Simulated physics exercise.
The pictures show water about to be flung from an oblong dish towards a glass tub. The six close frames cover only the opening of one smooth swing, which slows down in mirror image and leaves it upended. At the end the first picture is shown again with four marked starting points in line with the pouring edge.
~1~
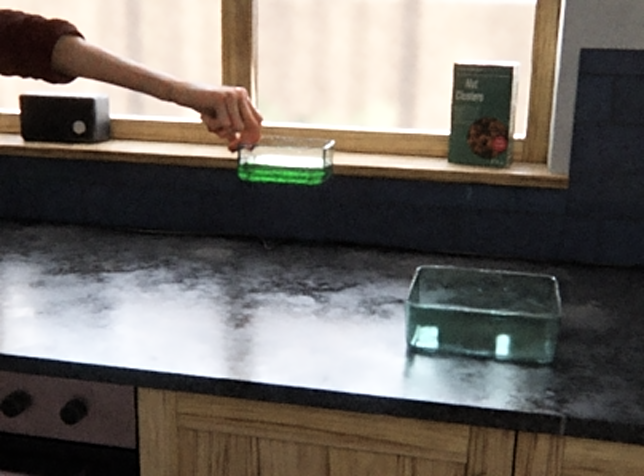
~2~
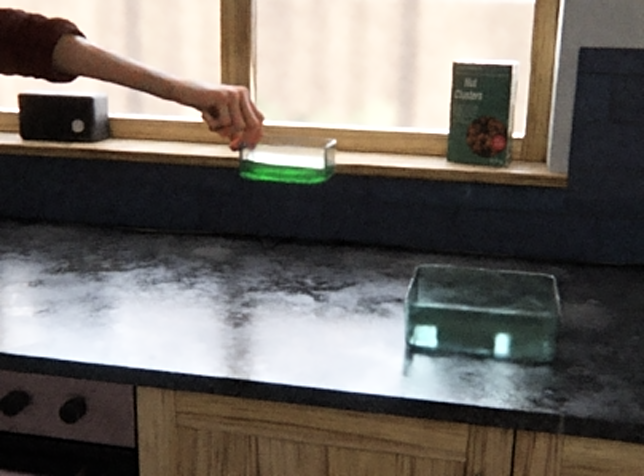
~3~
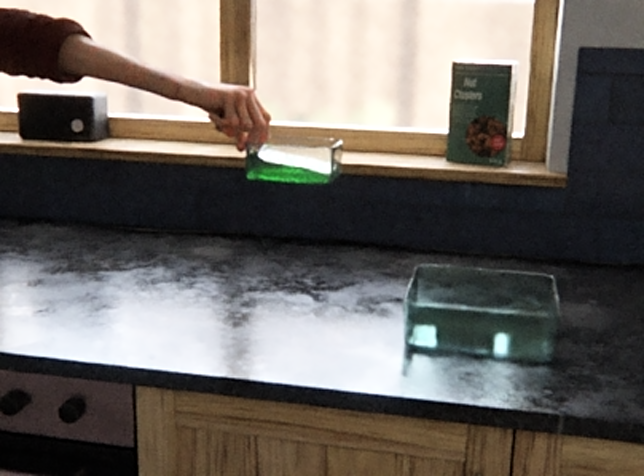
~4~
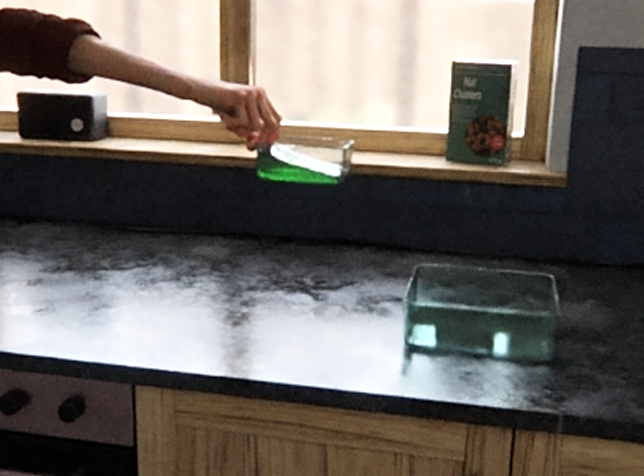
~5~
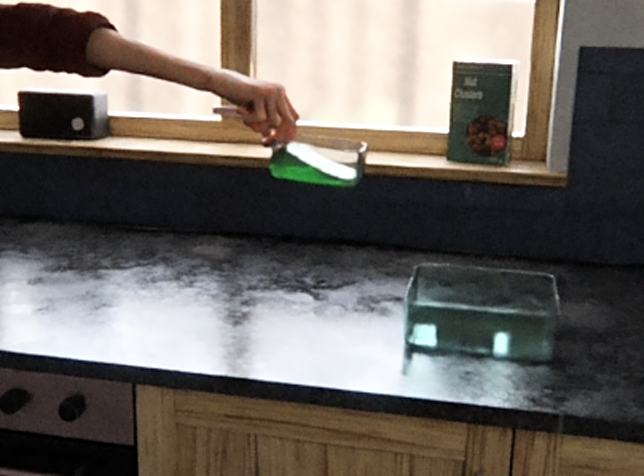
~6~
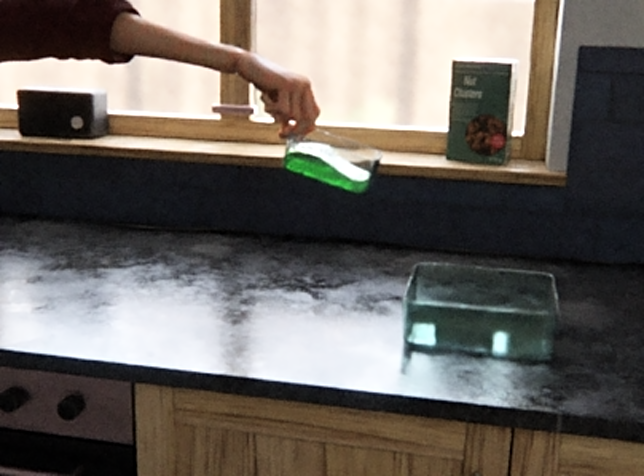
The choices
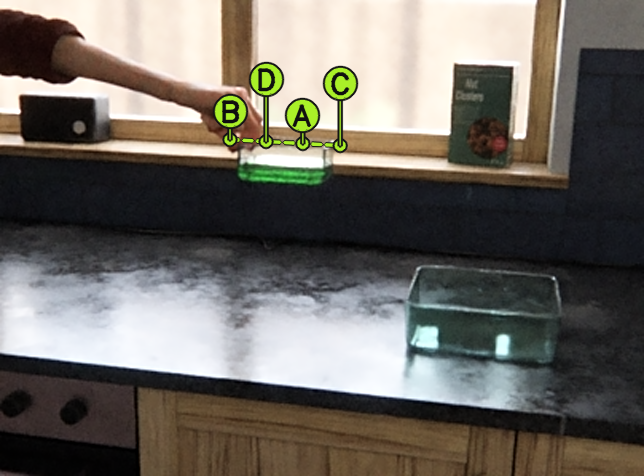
In a kitchen, a hand held a clear oblong dish of green liquid above a dark counter, moved it a short way right towards a glass tub, and began tilting it slightly, the liquid sloshing inside.
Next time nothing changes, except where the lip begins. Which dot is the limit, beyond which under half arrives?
I would pick spot A.
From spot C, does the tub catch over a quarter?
Yes, clearly.
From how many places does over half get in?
Two of them.
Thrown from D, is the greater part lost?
Yes, it does.
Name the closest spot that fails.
D it is.
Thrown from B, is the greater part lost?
Yes.
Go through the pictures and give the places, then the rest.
The first picture shows upright, lip at (328, 144); tub from (405, 347) to (555, 362); nothing has left yet.
The second picture shows upright, lip at (330, 143); nothing has left yet.
The third picture shows upright, lip at (336, 144); nothing has left yet.
The fourth picture shows upright, lip at (347, 144); nothing has left yet.
The fifth picture shows tipped about 5°, lip at (363, 148); nothing has left yet.
The sixth picture shows tipped about 15°, lip at (378, 156); nothing has left yet.
On the marked copy, A at (302, 143); B at (230, 139); C at (340, 145); D at (266, 141).
With A, about 65 % lands in the tub, 23 % falls short and 12 % goes beside or beyond.
With B, about 0 % lands in the tub, 99 % falls short.
With C, about 72 % lands in the tub, 13 % falls short and 15 % goes beside or beyond.
With D, about 32 % lands in the tub, 61 % falls short and 7 % goes beside or beyond.
